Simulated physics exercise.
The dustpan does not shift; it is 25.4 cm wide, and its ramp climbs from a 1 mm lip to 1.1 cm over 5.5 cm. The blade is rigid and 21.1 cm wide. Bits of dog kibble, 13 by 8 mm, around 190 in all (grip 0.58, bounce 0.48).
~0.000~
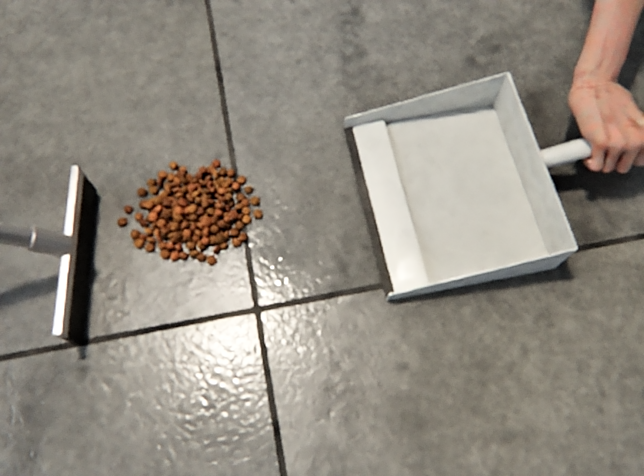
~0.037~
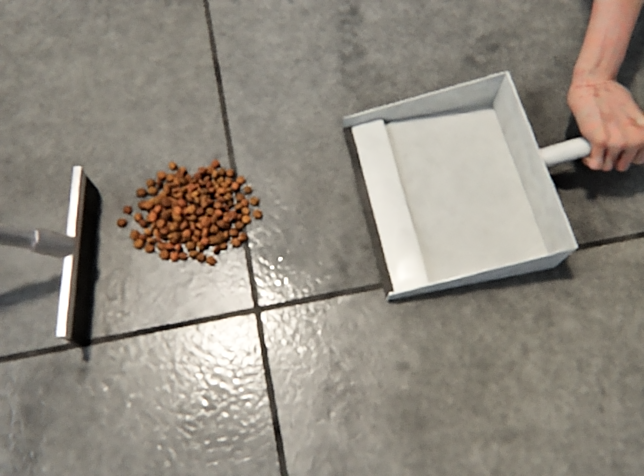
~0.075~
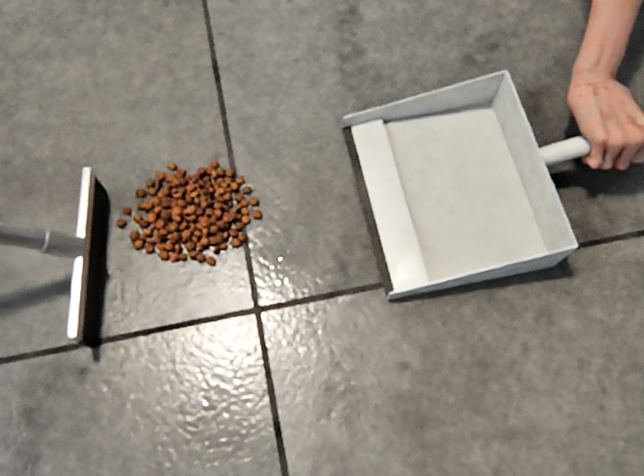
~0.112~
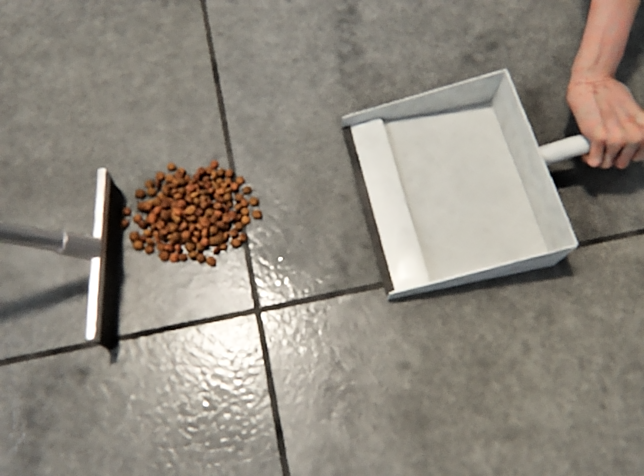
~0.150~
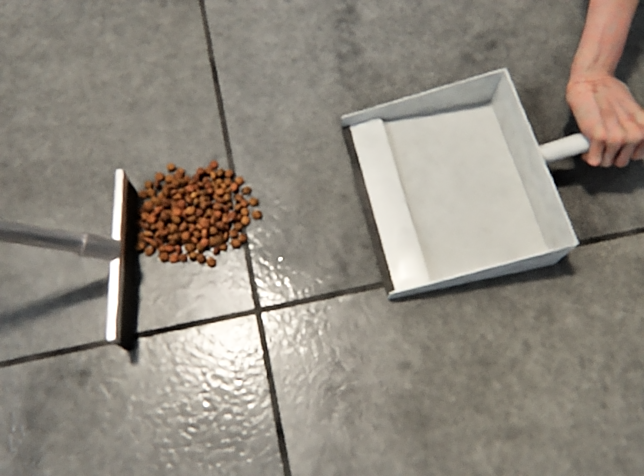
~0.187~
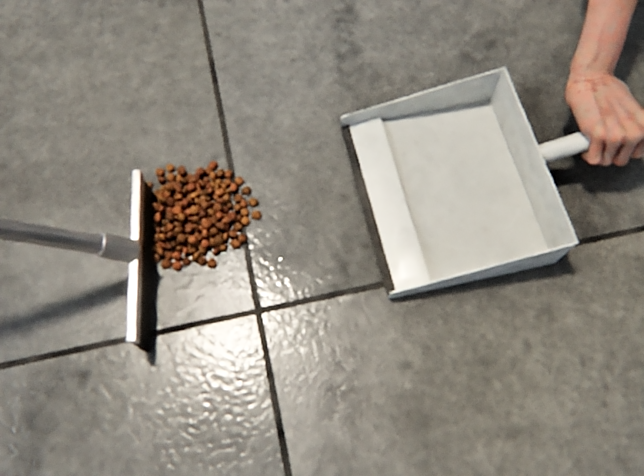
On grey floor tiles, a broom-like blade sliding right and pushing into a pile of brown kibble while a hand holds a dustpan still.
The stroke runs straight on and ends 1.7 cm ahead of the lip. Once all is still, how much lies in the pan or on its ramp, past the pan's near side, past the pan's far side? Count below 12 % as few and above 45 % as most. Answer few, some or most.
Pan some, near side few, far side few.
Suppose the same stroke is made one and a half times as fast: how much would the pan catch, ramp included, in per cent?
In that case some 40 per cent.
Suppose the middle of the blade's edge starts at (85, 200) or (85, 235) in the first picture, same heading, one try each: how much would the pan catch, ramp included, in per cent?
Some 40 and 40 per cent.
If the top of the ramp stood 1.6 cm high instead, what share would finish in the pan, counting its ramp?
Then about 25 per cent.
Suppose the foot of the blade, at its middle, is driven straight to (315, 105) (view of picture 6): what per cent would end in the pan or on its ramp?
Some 5 per cent.
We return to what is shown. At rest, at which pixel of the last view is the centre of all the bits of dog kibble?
Near (354, 205).
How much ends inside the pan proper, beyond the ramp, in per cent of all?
Roughly 0 per cent.
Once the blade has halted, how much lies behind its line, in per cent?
About 40 per cent.
After 0.41 s, middle of the blade 16 cm from the lip; 0 % over the lip, far side 0 %, near side 0 %.
After 0.56 s, middle of the blade 7 cm from the lip; 0 % over the lip, far side 0 %, near side 0 %.
Then, at 0.83 s, middle of the blade 3 cm from the lip; 30 % over the lip, far side 0 %, near side 0 %.
At rest (1.2 s), pan 30 %, near side 0 %, far side 0 %, in front of the lip or behind the blade 70 %.
